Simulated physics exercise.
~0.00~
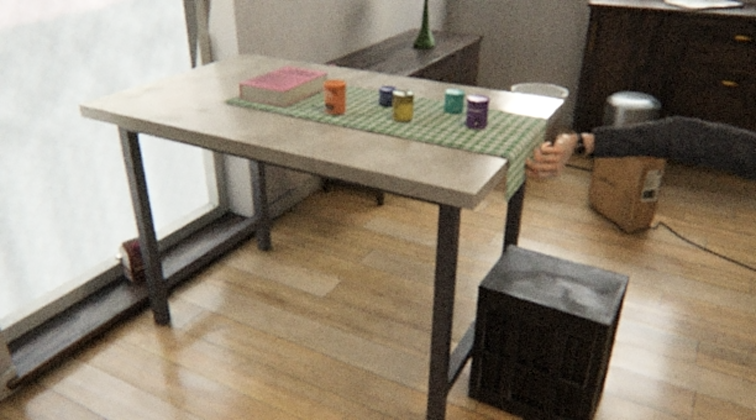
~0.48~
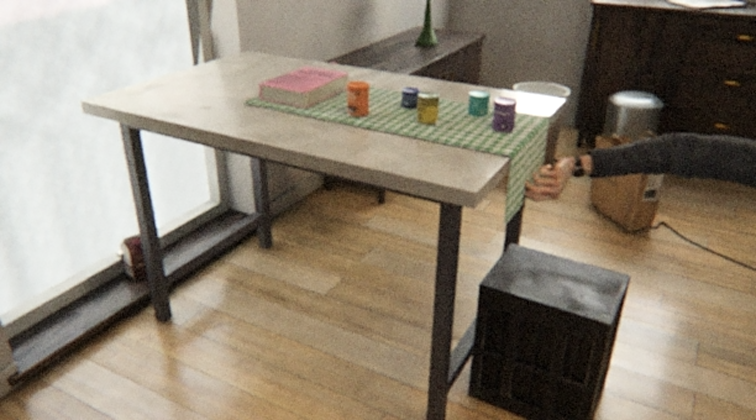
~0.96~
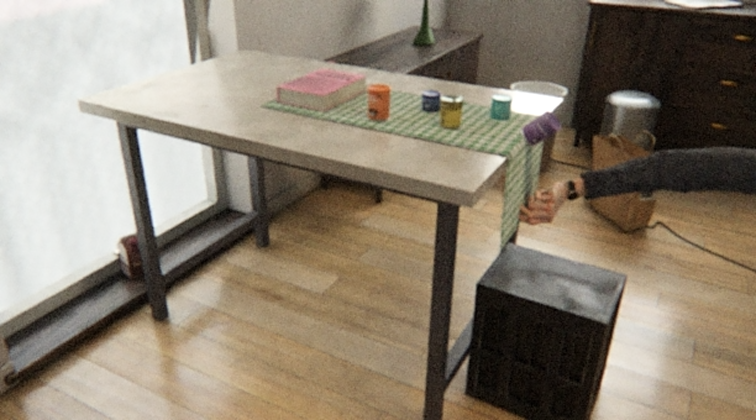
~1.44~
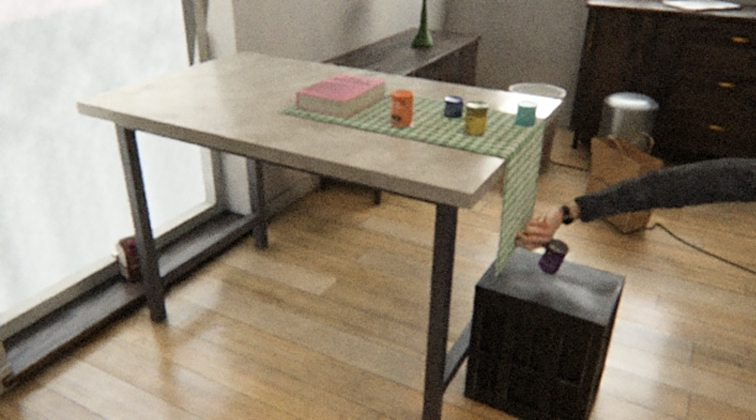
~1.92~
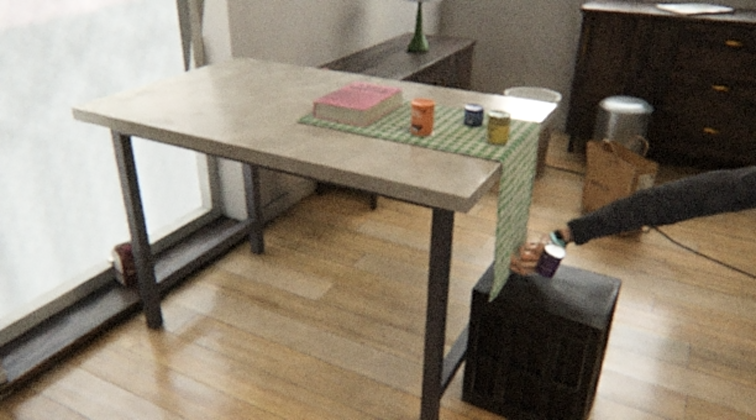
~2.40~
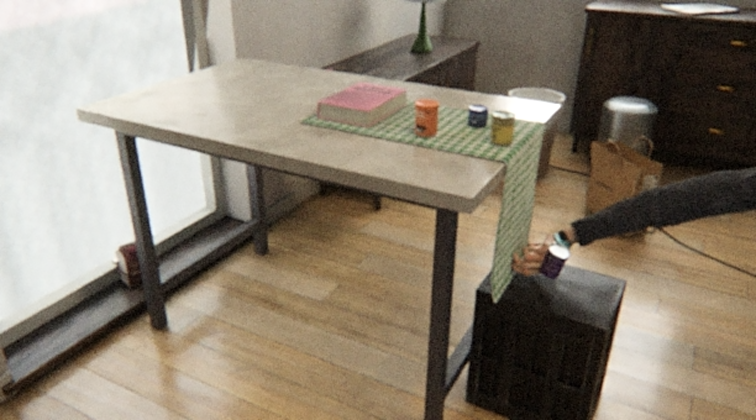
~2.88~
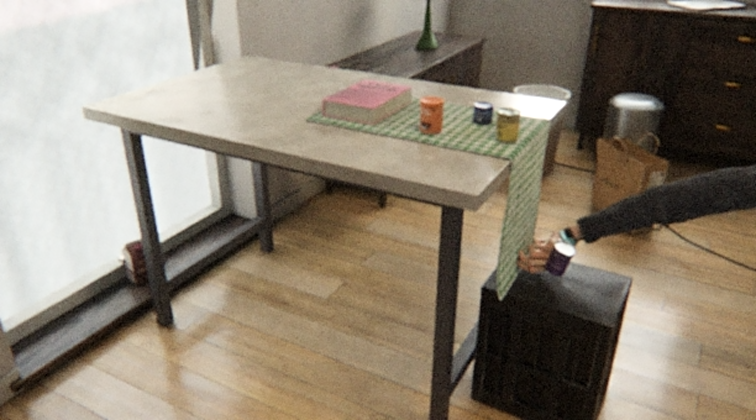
A green checked cloth hangs over the right end of a pale grey table, seen from slightly above by a gently swaying camera in a wood-floored room. On it stand a pink book and orange, blue, yellow, turquoise and purple containers, with a black crate below. From the right, a dark-sleeved hand slowly pulls the cloth down, drawing everything rightward. The purple can tips over the edge and lands upside down on the crate, then the turquoise pot drops there too. The hand stops with the hem at the crate, leaving the book and three containers on the table.
